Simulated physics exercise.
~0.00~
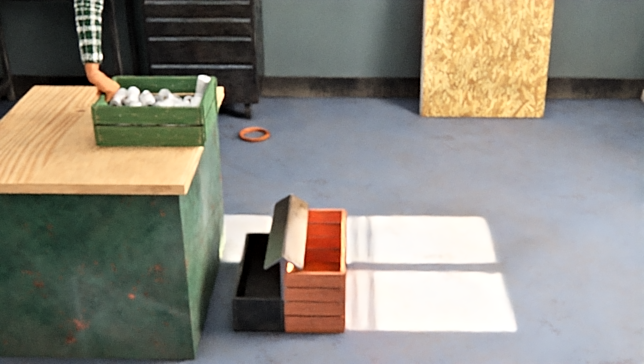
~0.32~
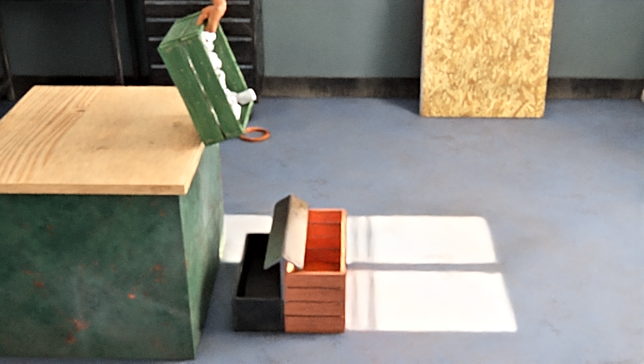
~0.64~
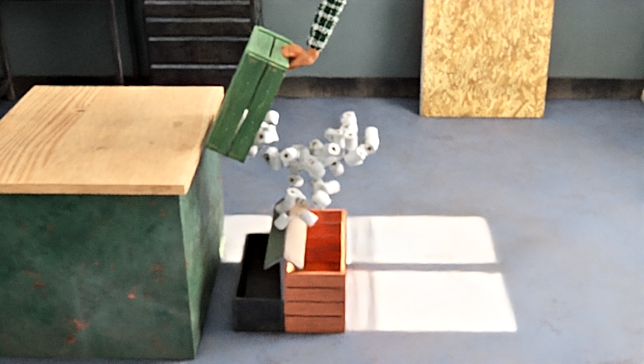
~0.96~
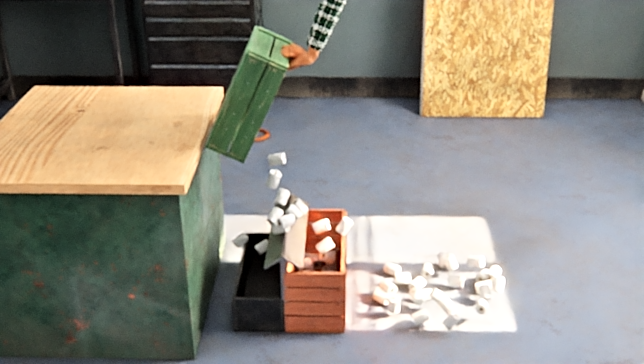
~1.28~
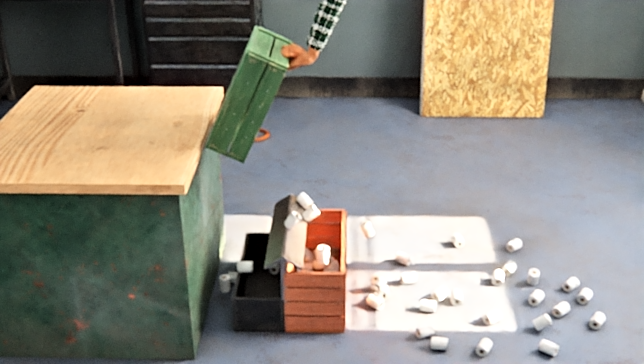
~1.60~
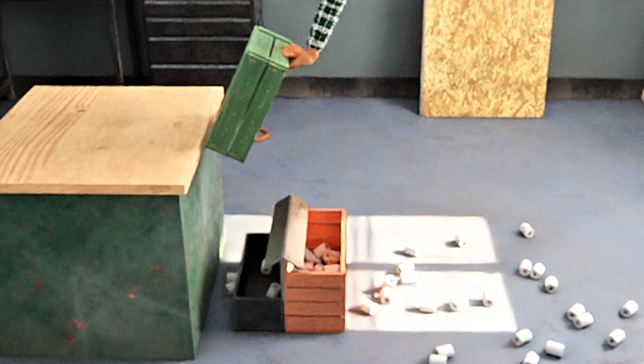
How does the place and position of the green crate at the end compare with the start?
At the start the green crate sits upright on top of the wooden bench. By the end it is held tipped steeply over in the air just past the bench's right edge, above the boxes.
